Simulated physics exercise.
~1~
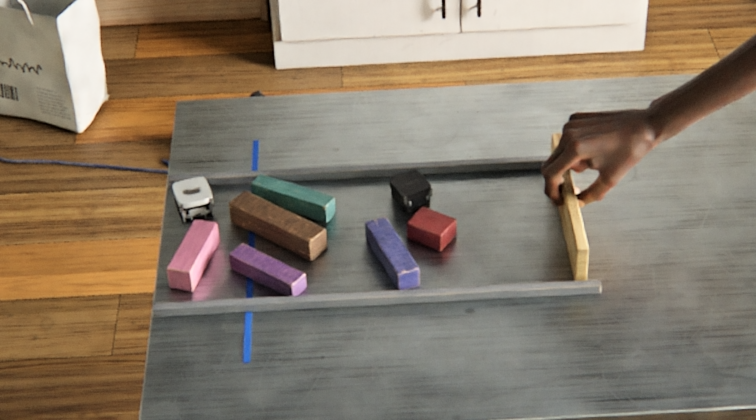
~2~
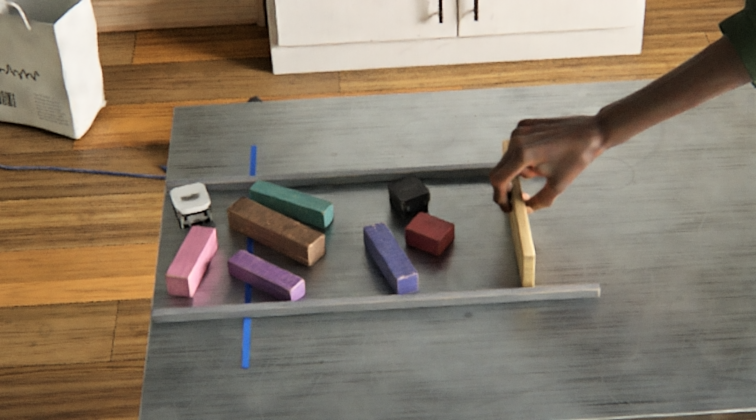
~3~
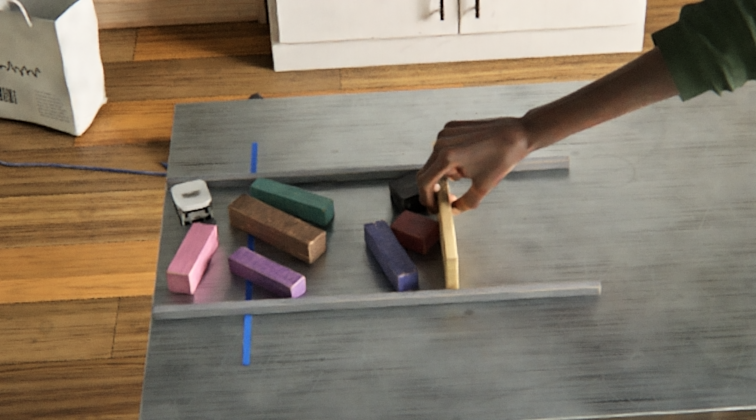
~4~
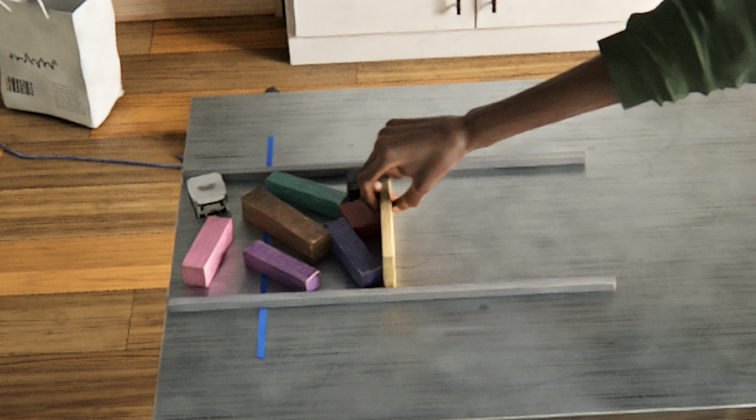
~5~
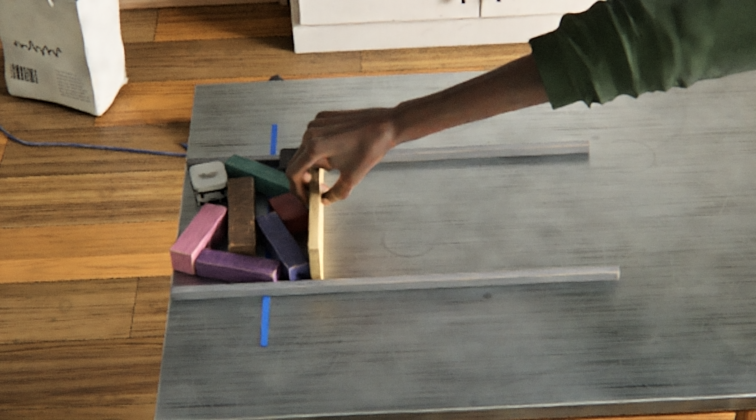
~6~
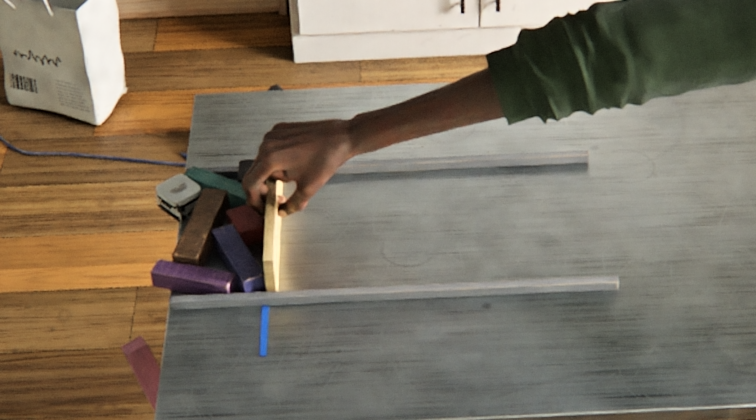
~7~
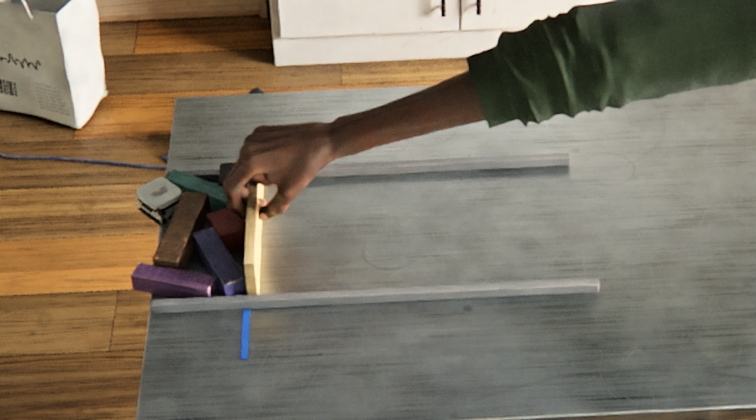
To begin with, a hand holds a wooden board upright between two rails on a gray table, with colored blocks, a black case and a white case scattered to its left. The hand slides the board left, and it reaches the red block first, then gathers the black case and the blue bar. The pieces bunch together, pressing the purple, brown and green ones toward the table's left edge. The pink bar tips off and drops beside the table. The board ends near the blue tape, with the remaining pieces crowded at the edge, some jutting over it.
